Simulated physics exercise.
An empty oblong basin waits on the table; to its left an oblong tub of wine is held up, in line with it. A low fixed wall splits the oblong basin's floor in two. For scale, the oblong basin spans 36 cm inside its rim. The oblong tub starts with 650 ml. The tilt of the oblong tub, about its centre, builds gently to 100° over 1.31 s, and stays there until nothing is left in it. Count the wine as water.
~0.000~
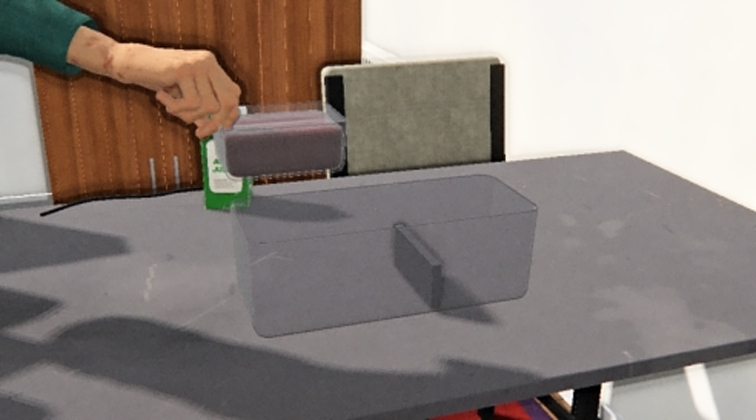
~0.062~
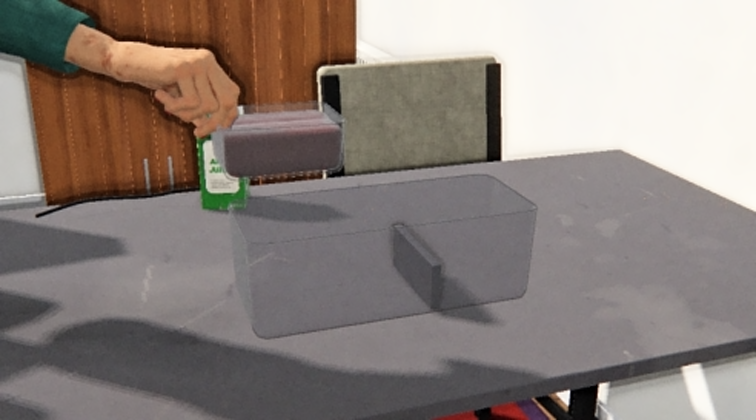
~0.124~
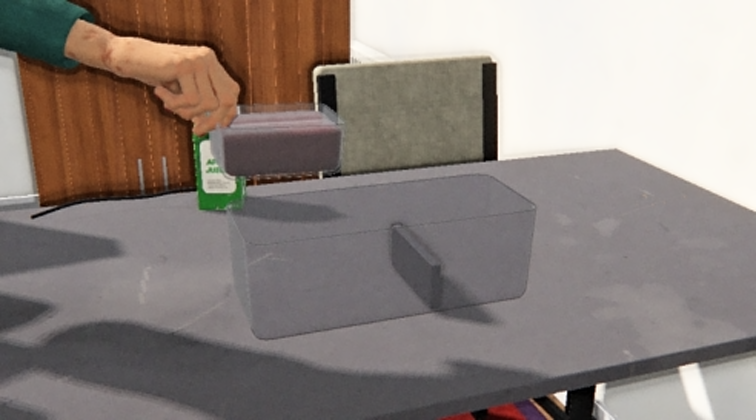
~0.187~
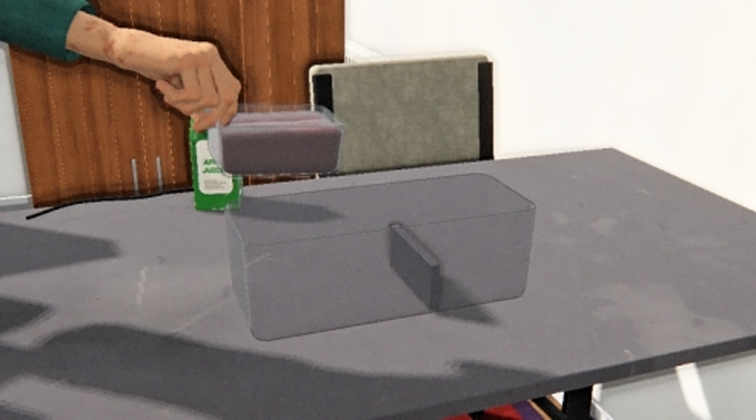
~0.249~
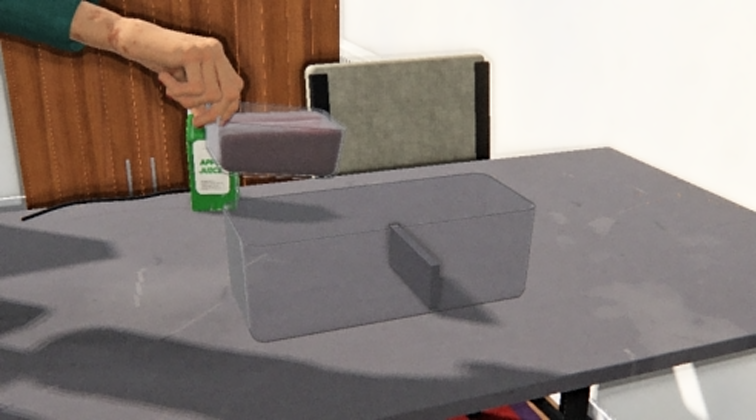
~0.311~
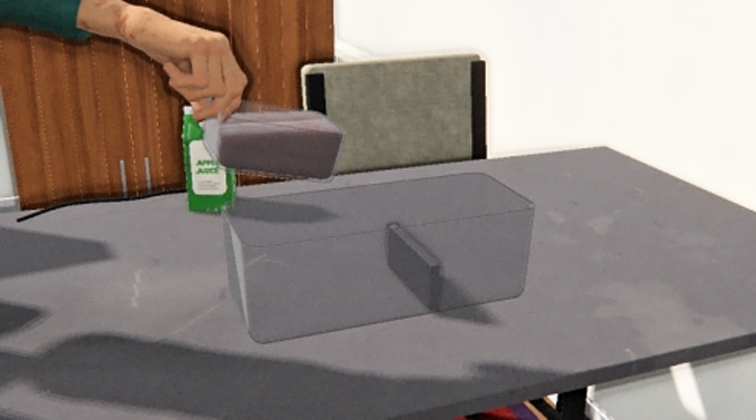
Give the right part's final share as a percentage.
The far part has some 1 per cent.
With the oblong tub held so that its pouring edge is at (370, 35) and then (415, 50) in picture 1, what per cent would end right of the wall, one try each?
In turn about 65 and 85 per cent.
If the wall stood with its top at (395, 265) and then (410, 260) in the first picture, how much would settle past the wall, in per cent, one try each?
In turn about 40 and 5 per cent.
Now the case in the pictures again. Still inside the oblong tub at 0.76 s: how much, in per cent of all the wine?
Some 34 per cent.
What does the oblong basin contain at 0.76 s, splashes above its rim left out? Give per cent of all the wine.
Near 38 in a hundred.
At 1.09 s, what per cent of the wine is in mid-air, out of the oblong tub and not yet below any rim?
Near 3 in a hundred.
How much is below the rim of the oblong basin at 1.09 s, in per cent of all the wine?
Near 90 in a hundred.
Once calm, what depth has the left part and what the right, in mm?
Left about 20 mm, right about 0 mm.
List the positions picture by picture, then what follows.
Tilt 0°; pouring edge (336, 113); surface from (218, 126) to (333, 119); the oblong basin's rim runs from (239, 223) to (515, 192); the wall's top is at (417, 245), in the first picture.
Tilt 1°; pouring edge (335, 114); surface from (216, 127) to (332, 119), in the second picture.
Tilt 2°; pouring edge (334, 115); surface from (215, 126) to (331, 119), in the third picture.
Tilt 5°; pouring edge (334, 117); surface from (215, 126) to (331, 119), in the fourth picture.
Tilt 9°; pouring edge (334, 121); surface from (213, 126) to (331, 119), in the fifth picture.
Tilt 13°; pouring edge (334, 126); surface from (213, 126) to (332, 120); 1 per cent is over the edge, in the sixth picture.
By 0.76 s the tilt is 63° and 33 per cent is still to pour, 37 is left of the wall and 0 right of it.
By 1.09 s the tilt is 93° and 7 per cent is still to pour, 89 is left of the wall and 1 right of it.
By 1.43 s the tilt is 100° and 0 per cent is still to pour, 98 is left of the wall and 1 right of it.
By 1.81 s the tilt is 100° and 0 per cent is still to pour, 99 is left of the wall and 1 right of it.
At rest 99 per cent lies left of the wall, 1 right of it and 0 outside.
